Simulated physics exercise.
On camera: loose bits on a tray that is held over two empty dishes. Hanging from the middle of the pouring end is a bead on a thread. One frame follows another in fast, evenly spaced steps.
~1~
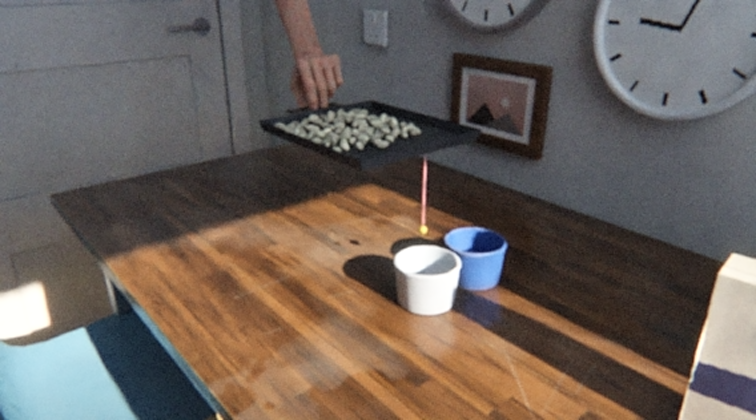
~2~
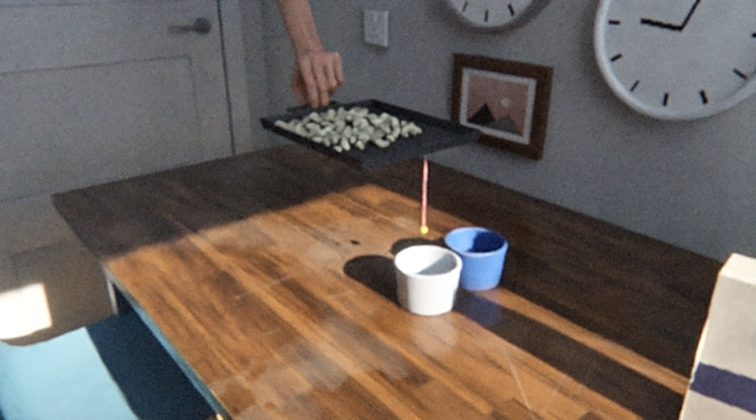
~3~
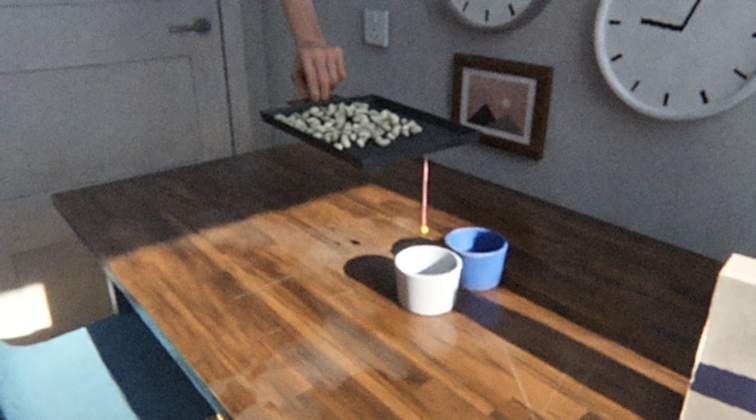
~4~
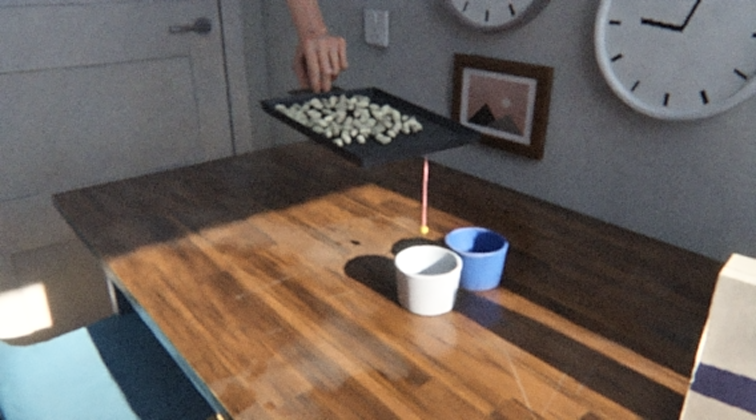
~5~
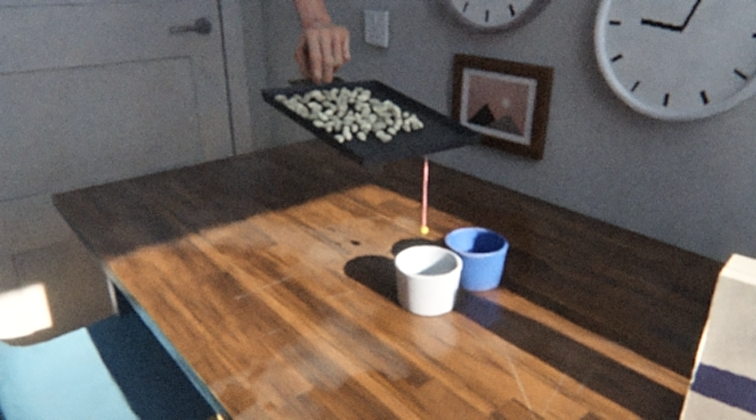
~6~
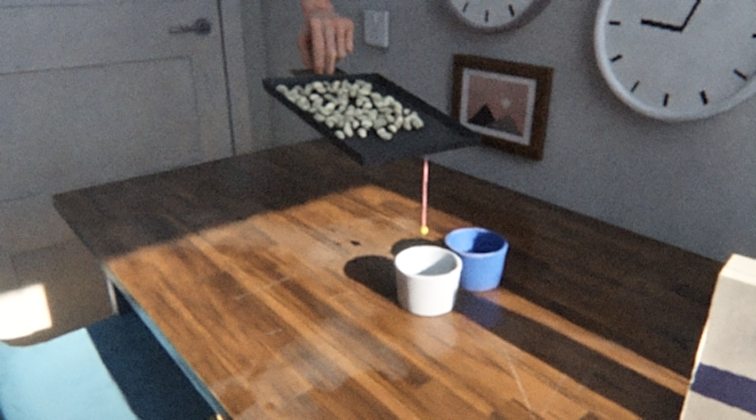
At the start, a hand holds a dark tray of white beans nearly level above a wooden table, with a bead on a thread hanging near a white dish and a blue dish. The hand then gradually raises the back of the tray, slanting it a little toward its right corner, while the dishes stay still.
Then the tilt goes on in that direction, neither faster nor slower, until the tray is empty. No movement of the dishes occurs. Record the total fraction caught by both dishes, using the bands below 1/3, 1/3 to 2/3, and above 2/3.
Total caught: 1/3 to 2/3.
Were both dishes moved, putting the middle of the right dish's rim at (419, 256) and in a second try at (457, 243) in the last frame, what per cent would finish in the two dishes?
Around 10 and around 50 per cent, in that order.
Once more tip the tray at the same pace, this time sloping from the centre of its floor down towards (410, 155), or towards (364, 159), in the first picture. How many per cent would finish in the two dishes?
Well, 60 percent for one and then 0 percent for the other.
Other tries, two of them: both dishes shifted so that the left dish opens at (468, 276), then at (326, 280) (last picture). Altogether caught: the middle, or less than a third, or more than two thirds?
For the first spot it's under a third, and for the next one it's under a third.
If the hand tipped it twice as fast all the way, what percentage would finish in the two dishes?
Estimate: Some 50 %.
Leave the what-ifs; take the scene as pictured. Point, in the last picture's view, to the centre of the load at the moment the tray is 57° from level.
I'd mark the middle close to (431, 123).
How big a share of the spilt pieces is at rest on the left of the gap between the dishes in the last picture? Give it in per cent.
It amounts to some 20 percent.
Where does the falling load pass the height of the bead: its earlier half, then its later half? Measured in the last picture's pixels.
Early half (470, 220), late half (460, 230).
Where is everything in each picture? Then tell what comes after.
In the first picture, corners of the pouring end at (361, 159) and (477, 130), level; middle of the load at (348, 131), white beans; left dish at (449, 289); right dish at (497, 266); bead on its thread at (423, 230).
In the second picture, corners of the pouring end at (362, 159) and (478, 130), level; middle of the load at (348, 130).
In the third picture, corners of the pouring end at (362, 158) and (479, 131), tipped barely, lowest at the right corner; middle of the load at (349, 126).
In the fourth picture, corners of the pouring end at (363, 157) and (479, 132), tipped a little, lowest at the right corner; middle of the load at (349, 120).
In the fifth picture, corners of the pouring end at (364, 156) and (480, 134), tipped a little, lowest at the right corner; middle of the load at (350, 115).
In the sixth picture, corners of the pouring end at (365, 155) and (480, 136), tipped a little, lowest at the right corner; middle of the load at (351, 109); left dish at (450, 290); right dish at (497, 267).
Soon, tray tipped steeply; nearly all on the tray; a stray few in the air.
A while on, tray tipped right over; nearly all on the tray; a stray few in the right dish; a stray few outside both; a stray few in the air.
Towards the end, tray tipped past a quarter turn; a small part in the left dish; about half in the right dish; about half outside both.
Finally, tray tipped past a quarter turn; a small part in the left dish; about half in the right dish; about half outside both.
